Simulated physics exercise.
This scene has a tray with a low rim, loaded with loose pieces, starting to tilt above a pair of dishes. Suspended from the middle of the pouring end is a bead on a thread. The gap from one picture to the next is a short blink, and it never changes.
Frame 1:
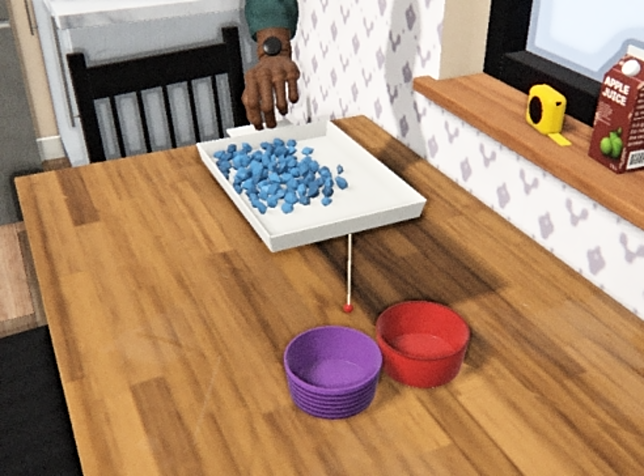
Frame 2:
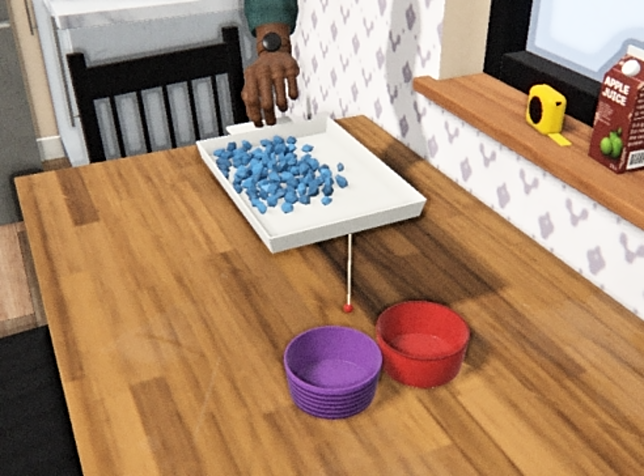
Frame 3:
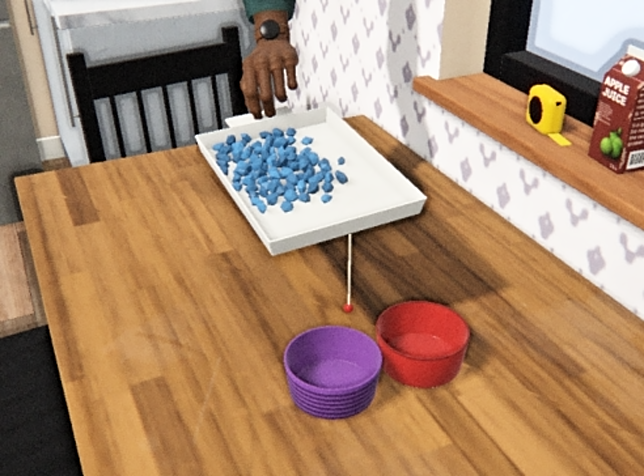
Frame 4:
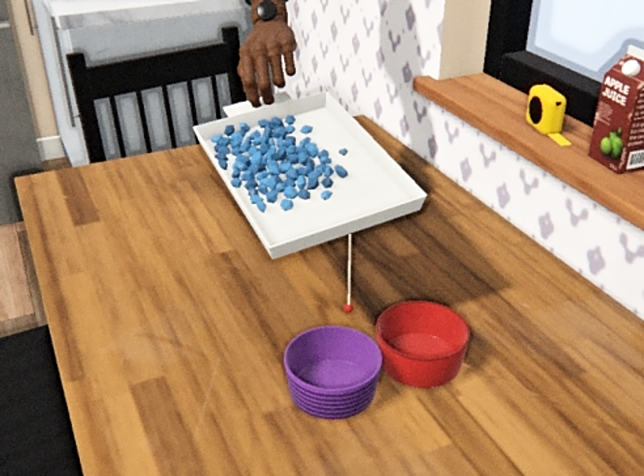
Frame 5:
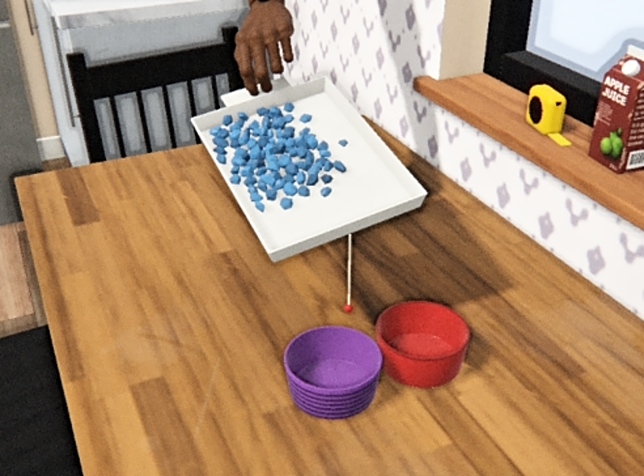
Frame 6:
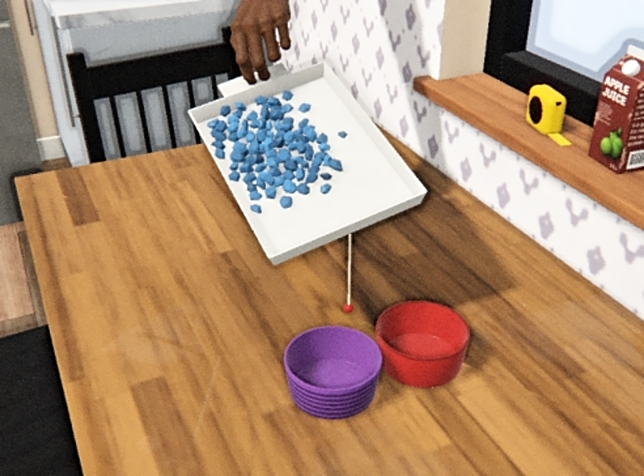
To begin with, a white tray of blue stones sits nearly level above a purple dish and a red dish, a red bead hanging from its near edge. A hand at the far end rises as that end lifts and the near left corner dips slightly, while the stones stay mostly bunched, only a few shifting.
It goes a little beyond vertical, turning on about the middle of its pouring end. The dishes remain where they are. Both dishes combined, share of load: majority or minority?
Minority.
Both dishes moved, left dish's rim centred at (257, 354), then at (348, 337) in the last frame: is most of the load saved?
For the two tries in order: Exceeding half, not as much as half.
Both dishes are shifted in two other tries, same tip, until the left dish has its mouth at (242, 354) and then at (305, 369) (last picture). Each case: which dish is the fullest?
Well, first the dish at left, then the dish at left.
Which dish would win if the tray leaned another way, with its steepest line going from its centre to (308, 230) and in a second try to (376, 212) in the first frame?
Try 1: Left-side dish. Try 2: Right-side dish.
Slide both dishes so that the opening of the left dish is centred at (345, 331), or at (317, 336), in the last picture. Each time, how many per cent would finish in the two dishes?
The first try gives 10 per cent, the second 50 per cent.
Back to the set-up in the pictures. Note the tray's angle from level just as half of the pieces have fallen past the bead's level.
Roughly 95 degrees at that moment.
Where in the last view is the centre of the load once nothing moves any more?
The centre settles at about (269, 392).
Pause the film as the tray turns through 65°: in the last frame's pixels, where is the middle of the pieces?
Somewhere about pixel (275, 217).
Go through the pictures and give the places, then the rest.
In the first picture, corners of the pouring end (272, 234) and (420, 199), level; middle of the load (274, 177), aquarium stones; left dish (354, 401); right dish (446, 370); bead on its thread (349, 308).
In the second picture, corners of the pouring end (272, 235) and (420, 199), level; middle of the load (274, 176).
In the third picture, corners of the pouring end (272, 239) and (420, 197), tipped barely, lowest at the left corner; middle of the load (274, 171).
In the fourth picture, corners of the pouring end (272, 243) and (420, 194), tipped a little, lowest at the left corner; middle of the load (273, 165).
In the fifth picture, corners of the pouring end (272, 248) and (420, 192), tipped clearly, lowest at the left corner; middle of the load (272, 159).
In the sixth picture, corners of the pouring end (272, 253) and (420, 190), tipped clearly, lowest at the left corner; middle of the load (271, 153), just a few on the move; left dish (354, 401); right dish (446, 370).
Just after the last frame, tray tipped steeply; almost all on the tray; about a tenth in the air.
A moment on, tray tipped past a quarter turn; about a tenth on the tray; roughly a quarter in the left dish; roughly half outside both; about a tenth in the air.
Further on, tray tipped past a quarter turn; roughly a quarter in the left dish; the larger part outside both.
When it is over, tray tipped past a quarter turn; roughly a quarter in the left dish; not one in the right dish; the larger part outside both.
